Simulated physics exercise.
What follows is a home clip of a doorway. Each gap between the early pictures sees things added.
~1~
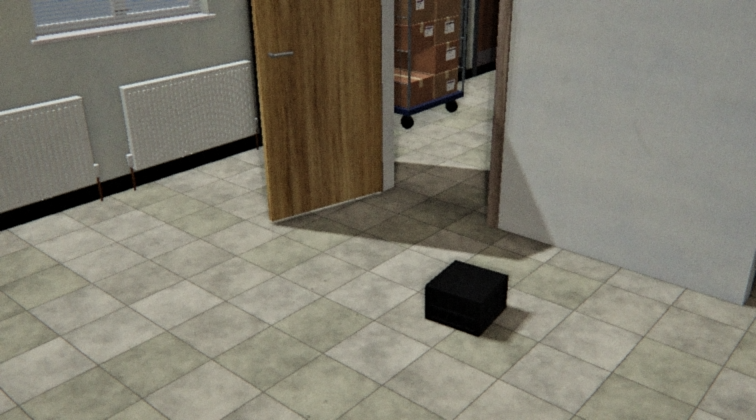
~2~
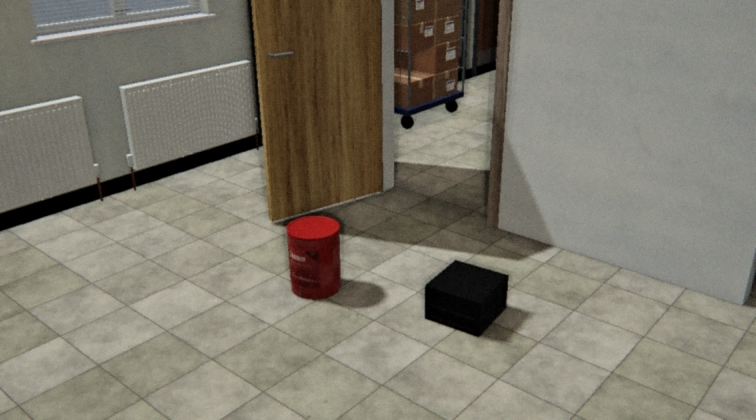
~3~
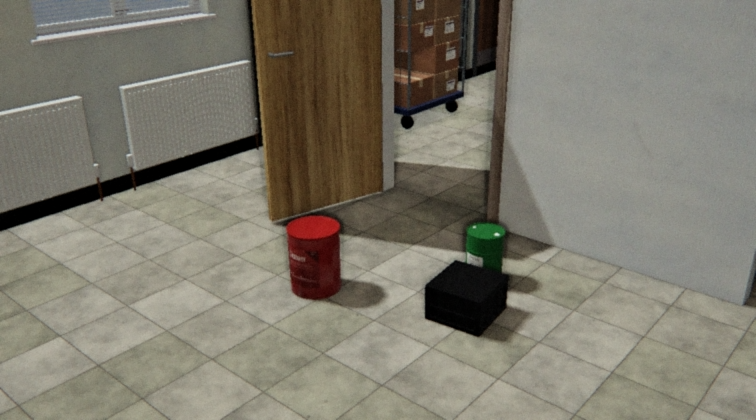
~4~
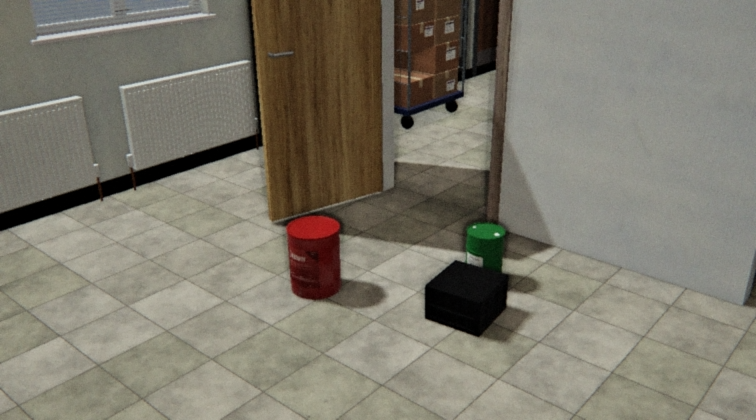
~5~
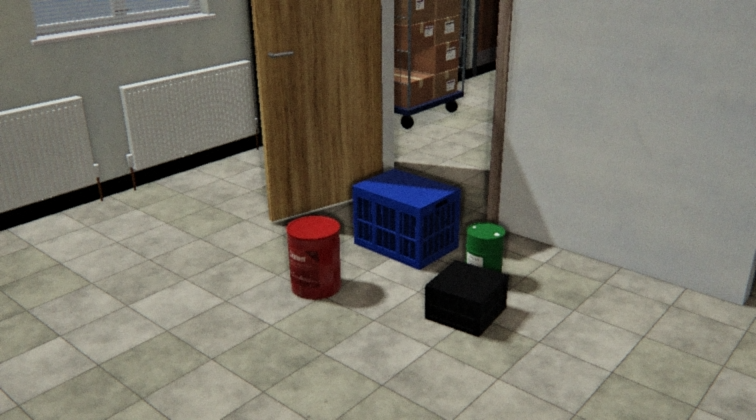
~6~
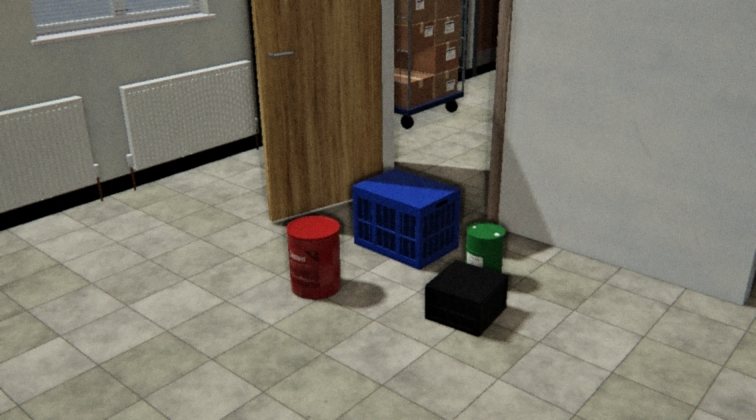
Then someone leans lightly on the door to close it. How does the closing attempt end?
It ends with the door stuck open.
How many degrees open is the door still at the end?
It comes to about 25°.
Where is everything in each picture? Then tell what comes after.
In the first picture, door wide open and still; black crate (467, 297).
In the second picture, door wide open and still; red pail (315, 257); black crate (467, 297).
In the third picture, door wide open and still; green canister (484, 255); red pail (315, 257).
In the fourth picture, door wide open and still; black crate (467, 297); green canister (484, 255).
In the fifth picture, door wide open and still; red pail (315, 257); black crate (467, 297).
In the sixth picture, door wide open and still; blue chest (406, 217); green canister (484, 255).
Then, 1.00 s past the last view, door 60° open; blue chest displaced a little near (411, 217).
Then, 1.60 s past the last view, door 42° open; blue chest displaced a little near (454, 218).
Finally, door 25° open; moved from the start, blue chest; the other 3 still in place. Final places as the last picture's camera would see them, blue chest near (483, 216).
